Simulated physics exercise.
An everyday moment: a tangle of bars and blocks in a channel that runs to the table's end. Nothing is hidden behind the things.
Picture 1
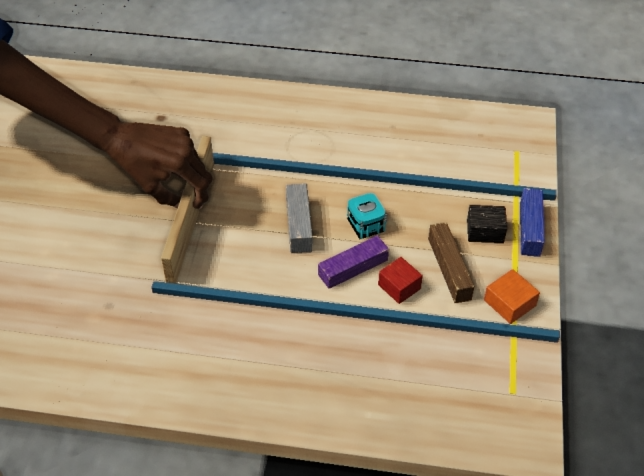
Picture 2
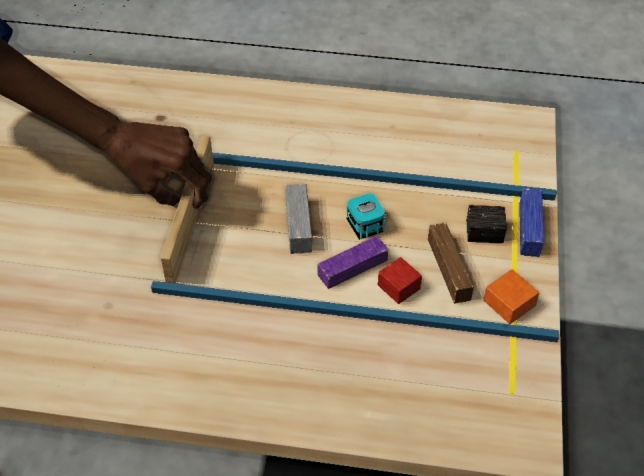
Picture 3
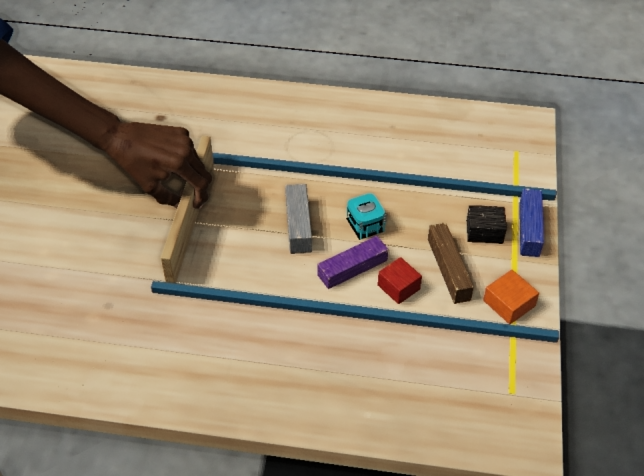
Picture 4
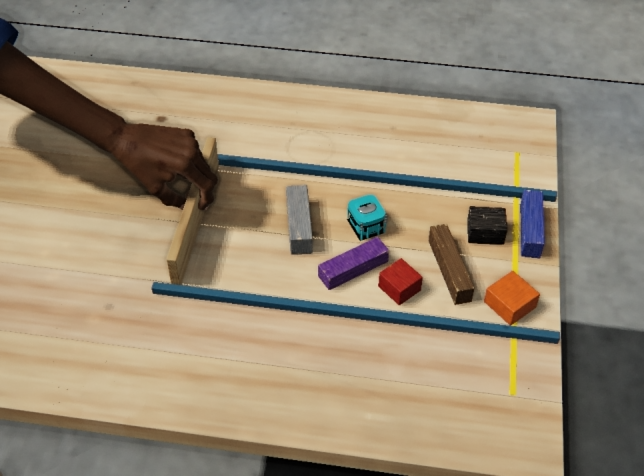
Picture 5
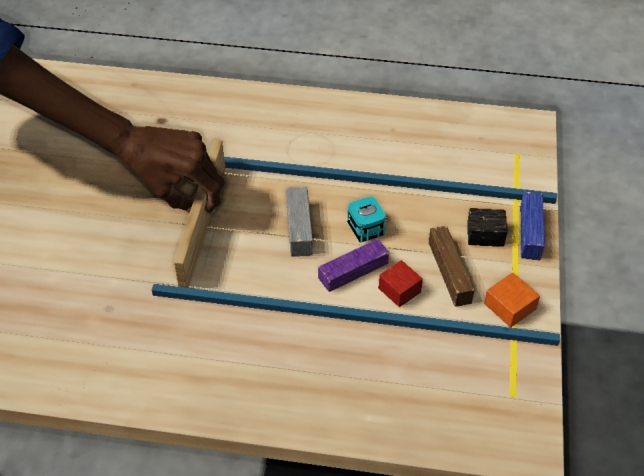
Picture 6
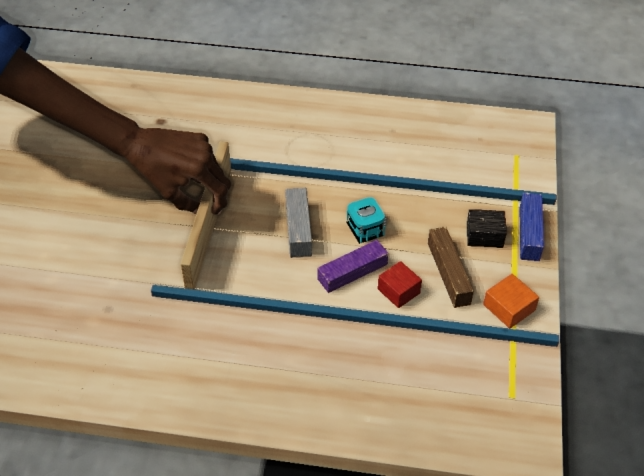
Hand sliding a wooden board slightly right between two blue rails, while the scattered coloured bars and blocks ahead stay still.
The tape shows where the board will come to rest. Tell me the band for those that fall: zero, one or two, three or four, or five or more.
In the end the number that fall off is three or four.
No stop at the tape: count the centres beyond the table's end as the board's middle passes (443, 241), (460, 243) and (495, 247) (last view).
Place by place, 0, 2 and 3.
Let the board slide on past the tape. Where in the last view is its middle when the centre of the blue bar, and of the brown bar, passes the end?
Near (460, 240) and (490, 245).
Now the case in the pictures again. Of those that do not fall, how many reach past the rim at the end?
The number is 4.
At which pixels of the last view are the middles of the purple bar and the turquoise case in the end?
The purple bar at (544, 291), the turquoise case at (554, 248).
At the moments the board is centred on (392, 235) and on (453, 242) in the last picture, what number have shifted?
5 and 8.
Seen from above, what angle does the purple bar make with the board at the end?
Roughly 35° out of line.
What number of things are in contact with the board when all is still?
The number is 2.
Early on, none off yet; blue bar at rest near (531, 226); orange block at rest near (511, 301); black block at rest near (486, 228).
A while later, none off yet; blue bar moving near (535, 226); orange block travelled a little near (524, 302); black block travelled a little near (502, 227).
Finally, the number that fall off is three or four; lost, brown bar, orange block and blue bar.
